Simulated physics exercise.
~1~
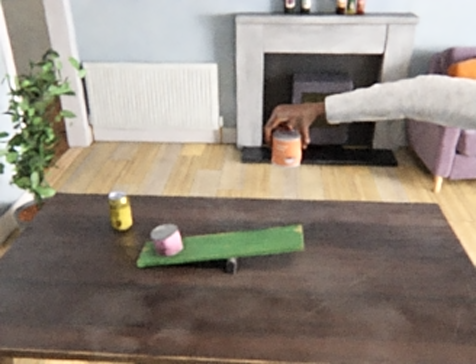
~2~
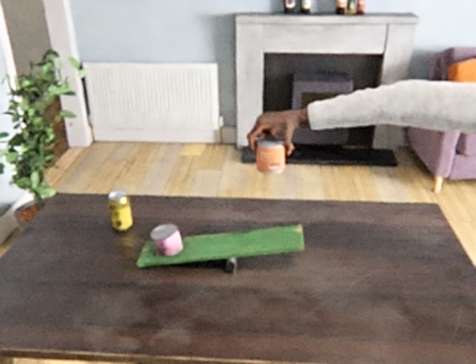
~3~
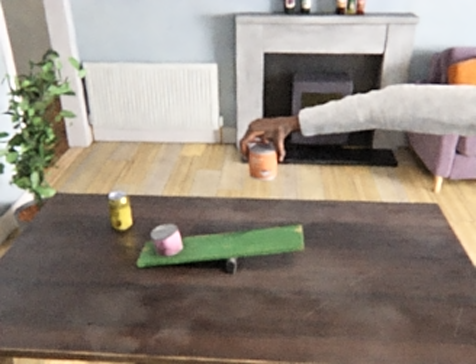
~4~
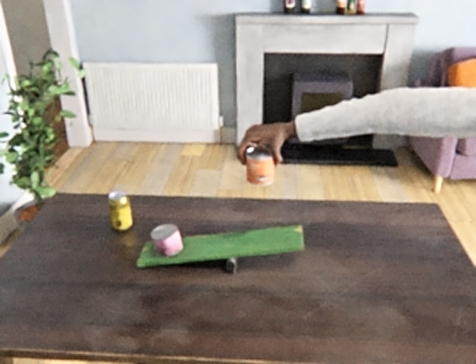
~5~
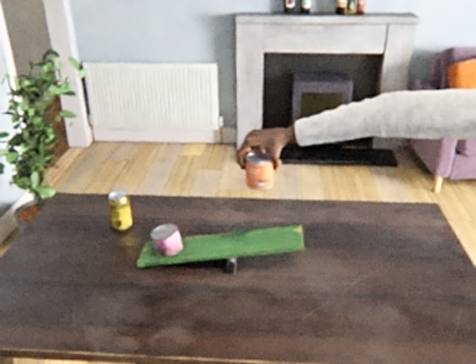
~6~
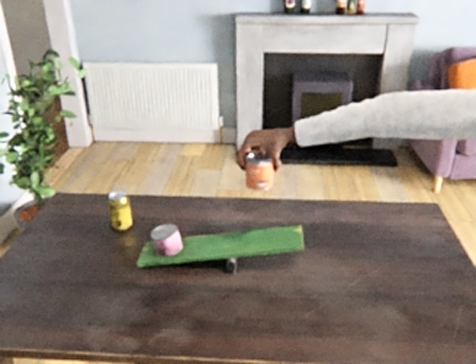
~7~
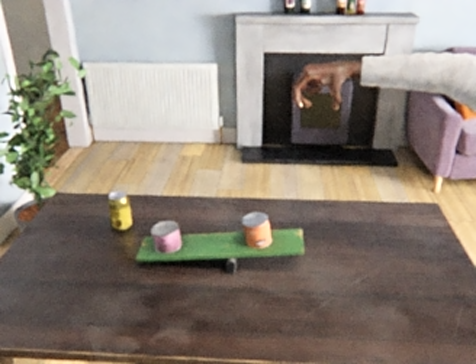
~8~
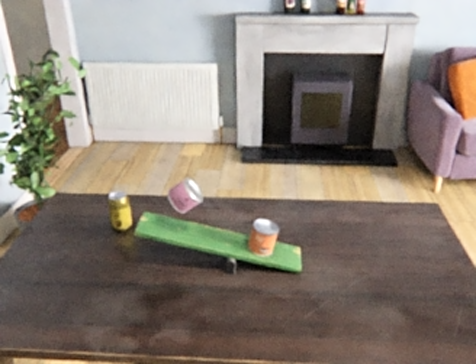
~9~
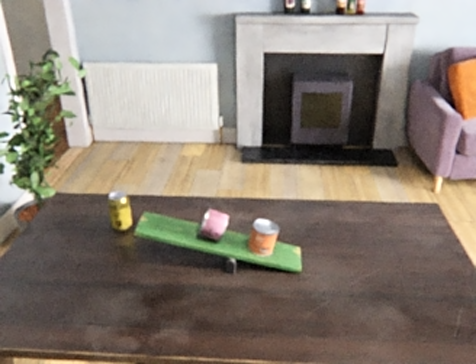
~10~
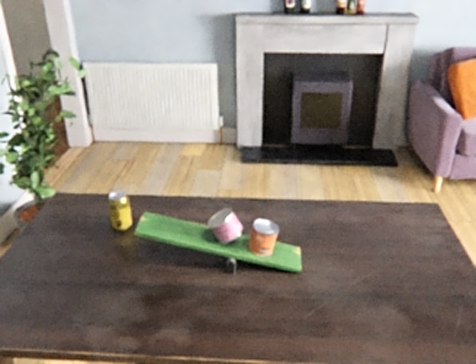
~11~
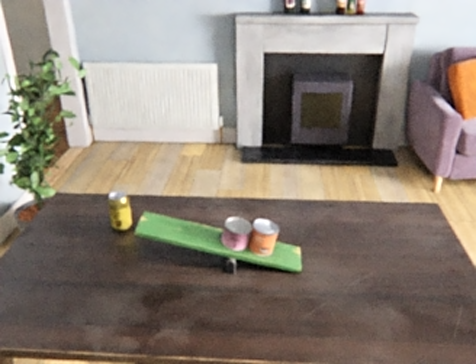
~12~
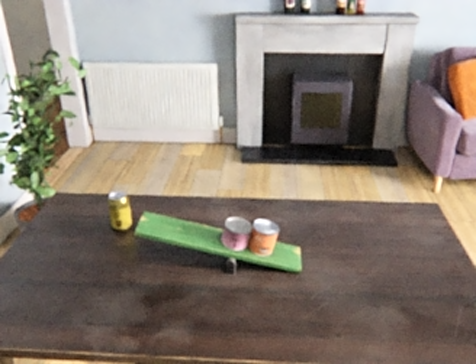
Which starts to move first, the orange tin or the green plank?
The orange tin moves first, carried by the hand, and the green plank tips only after the tin has been released onto it.
